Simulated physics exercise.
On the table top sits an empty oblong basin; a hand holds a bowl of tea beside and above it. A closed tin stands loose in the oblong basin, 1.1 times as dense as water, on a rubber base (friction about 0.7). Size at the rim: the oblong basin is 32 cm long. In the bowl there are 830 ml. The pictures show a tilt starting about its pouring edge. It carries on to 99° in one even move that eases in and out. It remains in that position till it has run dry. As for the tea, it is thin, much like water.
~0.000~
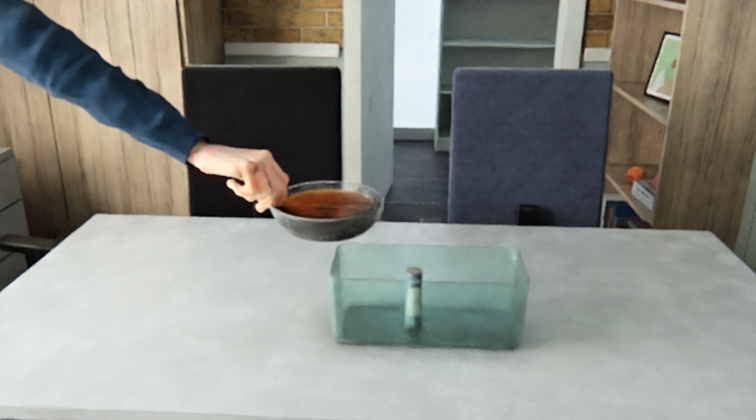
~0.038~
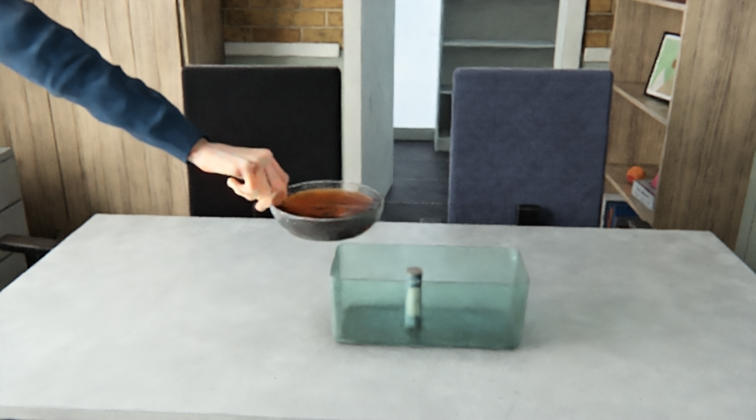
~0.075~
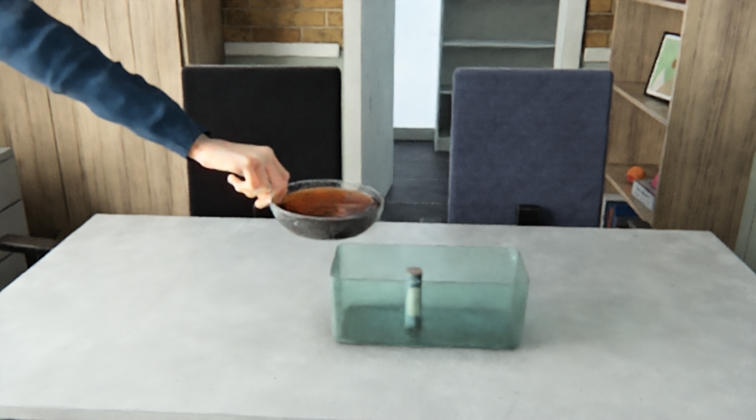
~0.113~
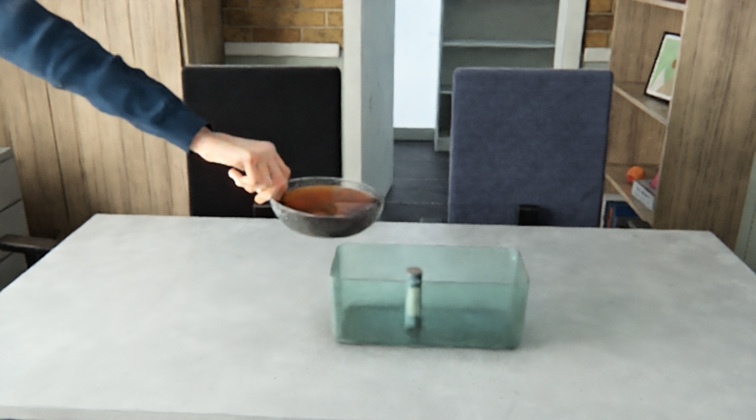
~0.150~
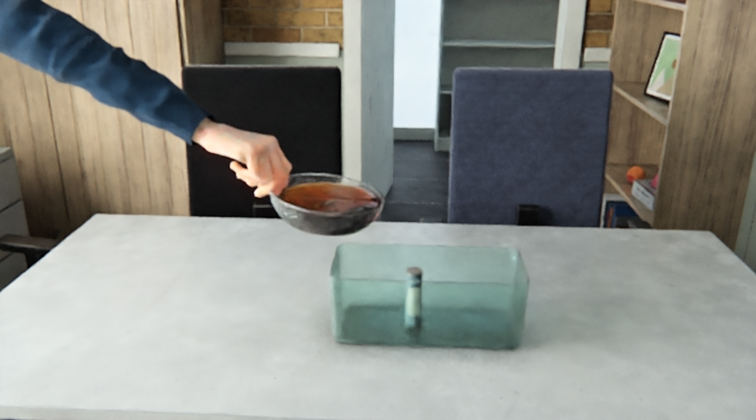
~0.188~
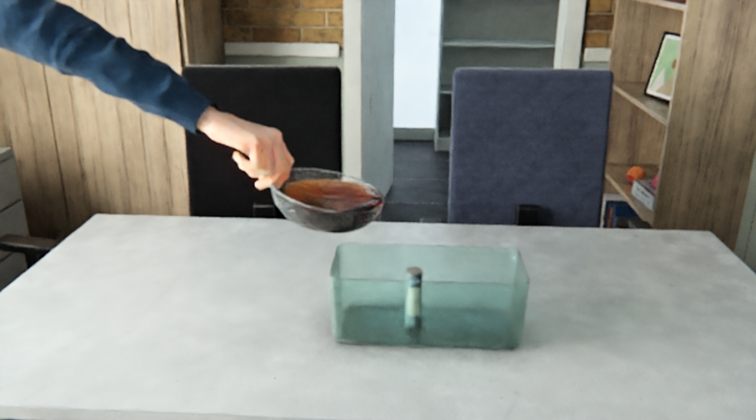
A hand holding a clear bowl of reddish-brown tea, slowly tilting it slightly rightward above a greenish oblong basin containing a small tin.
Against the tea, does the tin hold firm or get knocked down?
It will come down.
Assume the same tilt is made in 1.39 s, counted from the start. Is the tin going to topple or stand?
The tin would stay balanced.
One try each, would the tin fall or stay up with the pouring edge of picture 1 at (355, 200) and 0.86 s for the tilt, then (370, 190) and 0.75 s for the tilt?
Try 1: Still standing; try 2: Tipped over.
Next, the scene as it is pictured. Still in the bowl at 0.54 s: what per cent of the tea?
Roughly 32 percent.
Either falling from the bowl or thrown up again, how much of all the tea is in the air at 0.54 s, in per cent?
56 %.
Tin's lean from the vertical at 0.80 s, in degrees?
It sits at roughly 0°.
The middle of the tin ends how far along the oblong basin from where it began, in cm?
Roughly 6.5 cm.
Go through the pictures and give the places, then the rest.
In the first picture, tilt 0°; pouring edge (384, 202); surface from (275, 203) to (381, 206); the oblong basin's rim runs from (334, 261) to (524, 267); the tin's top is at (415, 273).
In the second picture, tilt 0°; pouring edge (384, 202); surface from (275, 203) to (381, 206).
In the third picture, tilt 2°; pouring edge (384, 202); surface from (276, 201) to (381, 205).
In the fourth picture, tilt 4°; pouring edge (384, 202); surface from (275, 199) to (381, 204).
In the fifth picture, tilt 7°; pouring edge (384, 202); surface from (276, 195) to (382, 202).
In the sixth picture, tilt 11°; pouring edge (384, 202); surface from (277, 190) to (382, 199).
By 0.54 s the tilt is 69° and 31 per cent is still to pour; the tin stands where it began.
By 0.80 s the tilt is 98° and 0 per cent is still to pour; the tin stands where it began.
By 1.07 s the tilt is 99° and 0 per cent is still to pour; the tin lies on its side.
By 1.36 s the tilt is 99° and 0 per cent is still to pour; the tin lies on its side.
At rest the tin lies on its side.
